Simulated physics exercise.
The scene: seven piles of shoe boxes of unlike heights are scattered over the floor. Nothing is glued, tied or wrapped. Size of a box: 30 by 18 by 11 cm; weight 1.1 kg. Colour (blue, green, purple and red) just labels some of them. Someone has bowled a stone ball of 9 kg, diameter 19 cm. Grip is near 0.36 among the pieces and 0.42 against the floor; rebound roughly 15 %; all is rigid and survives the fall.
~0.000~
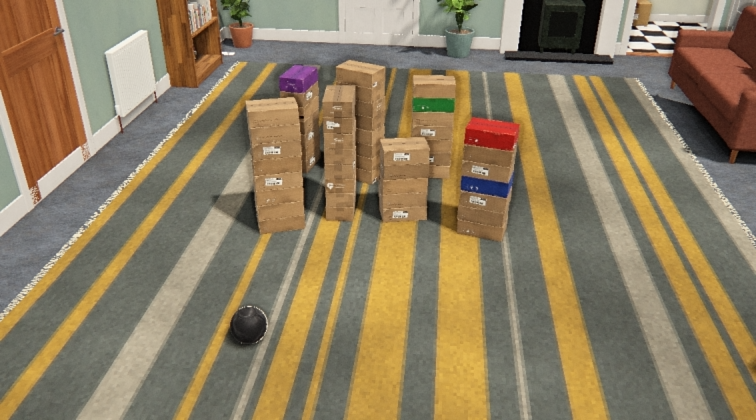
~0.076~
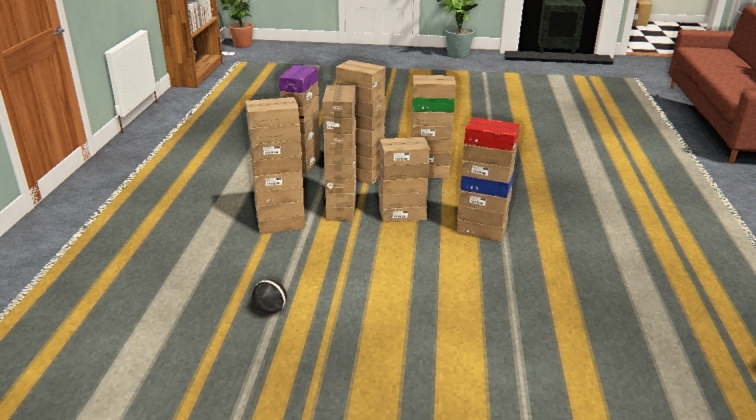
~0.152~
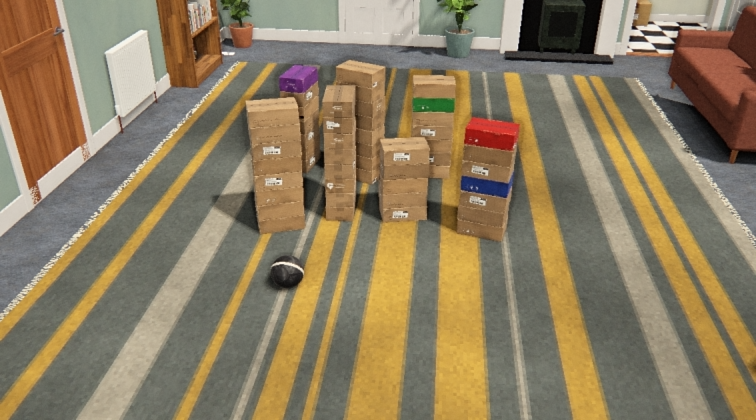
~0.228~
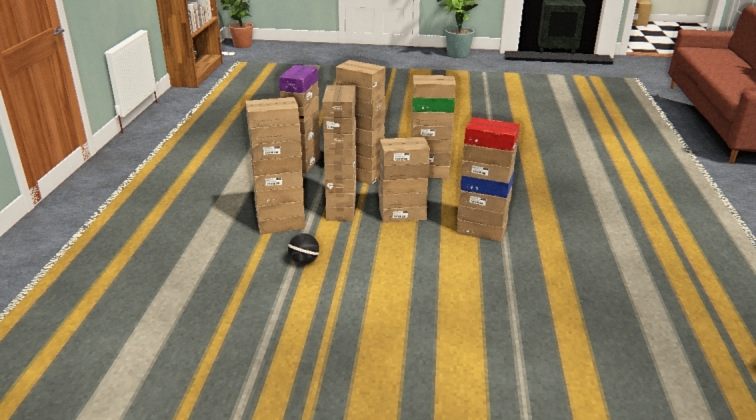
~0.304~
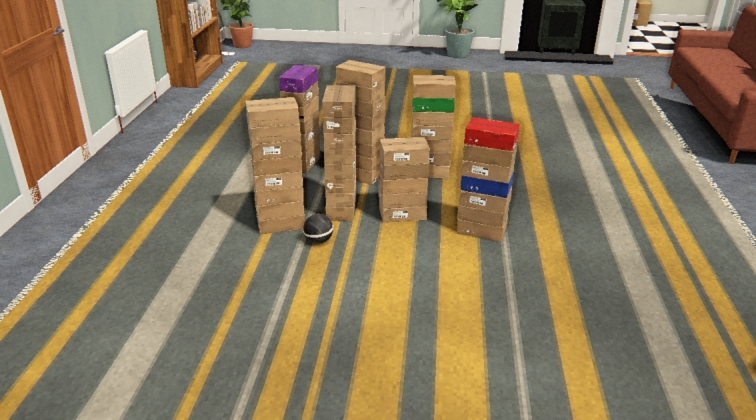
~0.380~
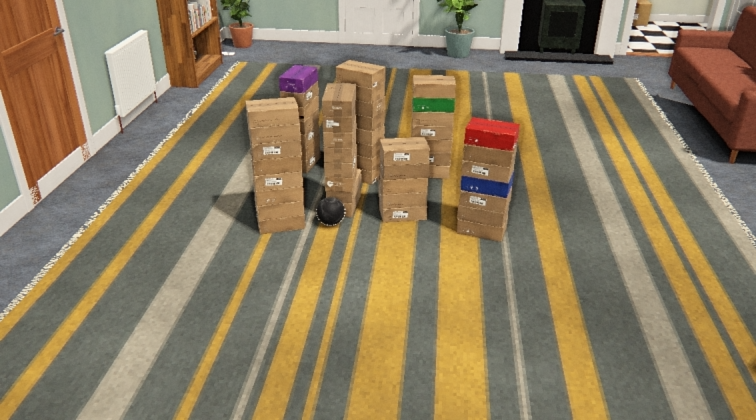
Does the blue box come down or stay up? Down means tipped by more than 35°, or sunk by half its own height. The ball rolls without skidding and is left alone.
That box stays up.
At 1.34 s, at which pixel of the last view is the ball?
At about (391, 165).
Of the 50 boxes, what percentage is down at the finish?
Roughly 25 per cent of them.
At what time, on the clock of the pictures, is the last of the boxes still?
Around 2.5 s.
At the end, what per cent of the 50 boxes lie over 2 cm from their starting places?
Shifted: 40 per cent.
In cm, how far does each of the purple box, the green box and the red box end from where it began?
Moved: Purple 0, green 0, red 0.
Around 0.74 s, ball still moving; 6 of the 50 boxes down; blue box unmoved.
Around 1.34 s, ball still moving; 13 of the 50 boxes down; blue box unmoved; green box displaced 12 mm.
Finally (2.7 s), ball at rest; 13 of the 50 boxes down; blue box unmoved; green box displaced 21 mm; purple box unmoved. Seen by the last camera, middles, blue box near (487, 181), green box near (436, 100).
